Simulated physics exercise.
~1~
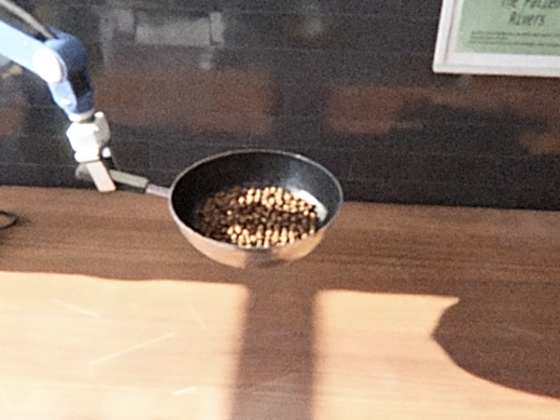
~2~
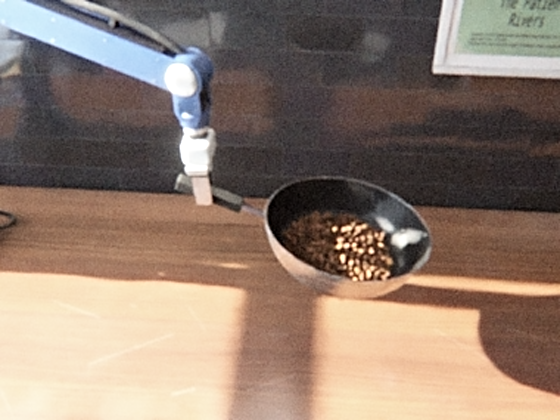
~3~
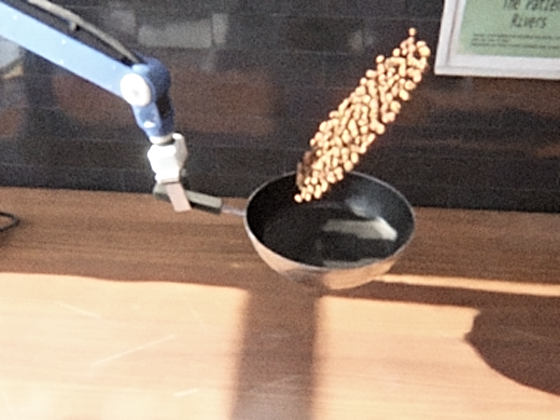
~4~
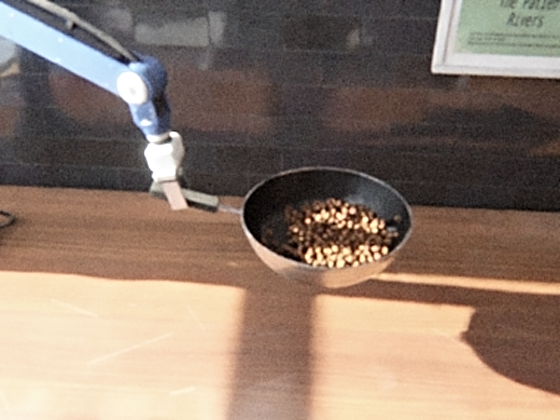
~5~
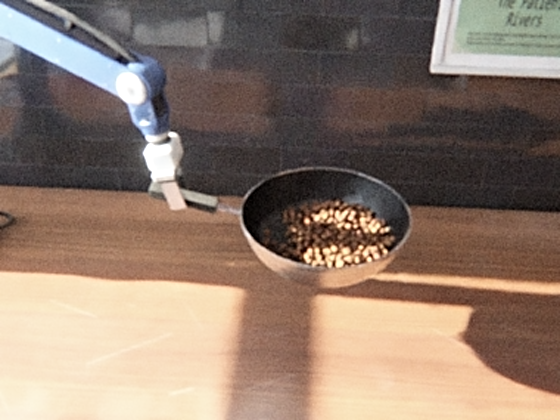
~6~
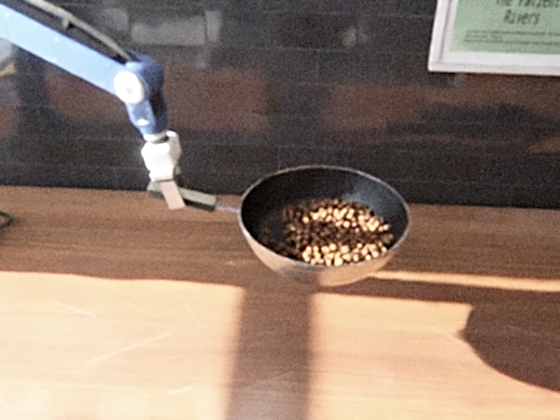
A wooden counter against a dark brick-patterned wall is seen from slightly above, with a green-toned sign at the upper right and sunlight and shadows across the wood. On the left, a blue and white robot arm grips the handle of a dark-lined frying pan holding a heap of small tan and brown pellets. The arm moves the pan to the right and tilts it, then draws it slightly back to the left as the pellets fly up in a long slanting stream. They drop back into the levelled pan, which then stays almost still, with the pellets resting inside.
